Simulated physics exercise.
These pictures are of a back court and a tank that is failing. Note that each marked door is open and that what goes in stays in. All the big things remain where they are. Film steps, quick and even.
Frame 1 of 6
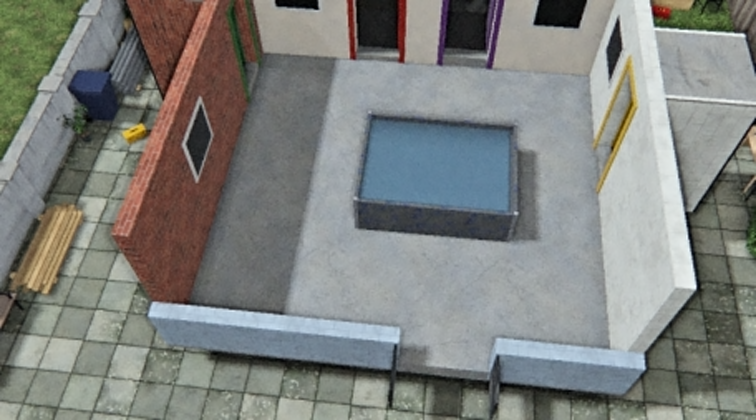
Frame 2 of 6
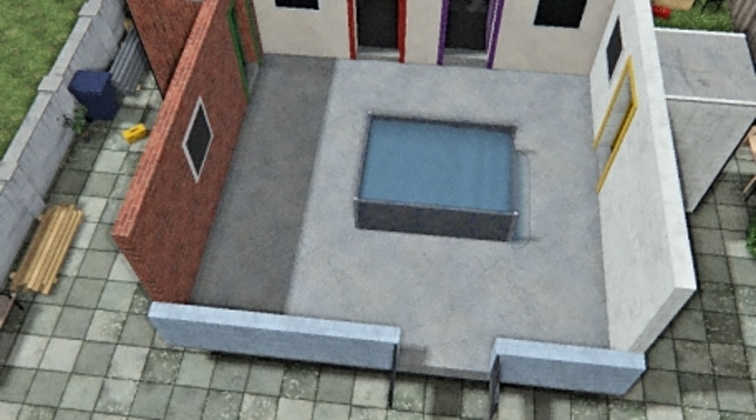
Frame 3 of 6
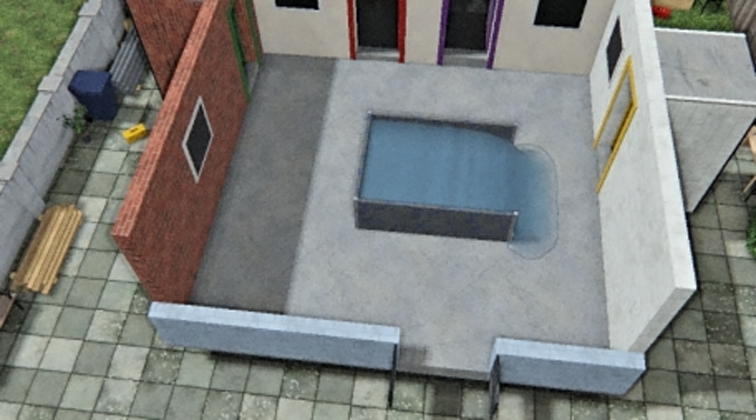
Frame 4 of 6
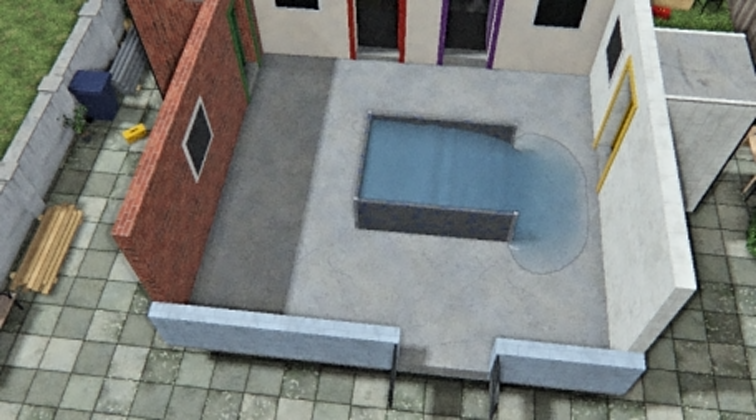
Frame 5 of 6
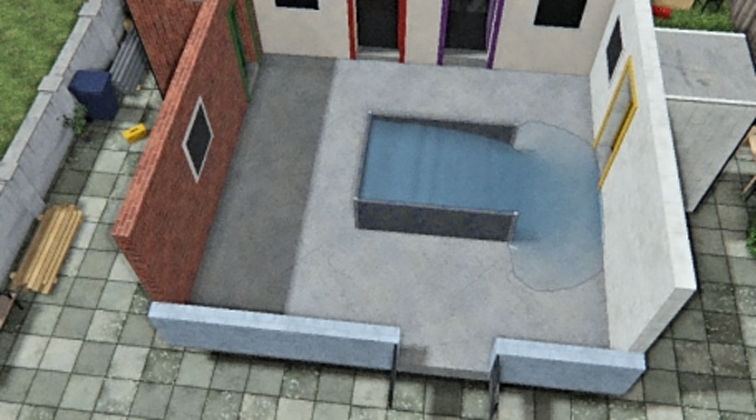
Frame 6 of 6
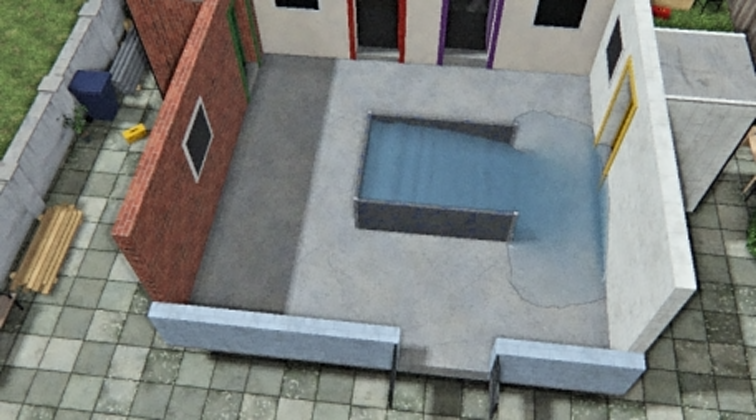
In a walled back court, the right side of an open tank gave way and water poured out across the paving, spreading to the white wall and then along its foot towards the front.
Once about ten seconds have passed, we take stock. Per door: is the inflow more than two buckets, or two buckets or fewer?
In the end red door: No more than two buckets. Yellow door: More than two buckets. Green door: No more than two buckets. Purple door: No more than two buckets.
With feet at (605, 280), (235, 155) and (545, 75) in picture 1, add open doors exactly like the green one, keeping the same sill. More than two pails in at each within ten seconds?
In that order: Lets more in, holds, passes that mark.
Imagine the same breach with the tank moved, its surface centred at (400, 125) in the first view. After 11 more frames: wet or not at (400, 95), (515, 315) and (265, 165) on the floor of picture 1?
Well, in the order you listed them, they'd be unreached, unreached and unreached.
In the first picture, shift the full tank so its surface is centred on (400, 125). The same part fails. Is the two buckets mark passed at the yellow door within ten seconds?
I'd say the yellow door crosses the line.
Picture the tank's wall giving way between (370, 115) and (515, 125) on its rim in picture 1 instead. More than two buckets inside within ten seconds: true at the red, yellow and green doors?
The red door tops the limit, the yellow door remains within the limit and the green door tops the limit.
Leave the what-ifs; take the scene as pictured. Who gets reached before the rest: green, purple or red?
Looks like the purple one.
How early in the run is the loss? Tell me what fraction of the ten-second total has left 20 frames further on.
I'd estimate some 55 per cent.
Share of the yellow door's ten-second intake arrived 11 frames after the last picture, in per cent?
It works out at roughly 65 percent of the ten-second total.
A moment on, water covers 20 % of the floor; the red door not reached, the yellow door over two buckets in, the green door not reached, the purple door not reached.
Next, water covers 25 % of the floor; the red door not reached, the yellow door far over two buckets in, the green door not reached, the purple door not reached.
Then, water covers 55 % of the floor; the red door wet at the sill, nothing in, the yellow door far over two buckets in, the green door not reached, the purple door wet at the sill, nothing in.
Later, water covers 95 % of the floor; the red door wet at the sill, nothing in, the yellow door far over two buckets in, the green door wet at the sill, nothing in, the purple door wet at the sill, nothing in.
In the end, water covers 100 % of the floor; the red door wet at the sill, nothing in, the yellow door far over two buckets in, the green door wet at the sill, nothing in, the purple door wet at the sill, nothing in.
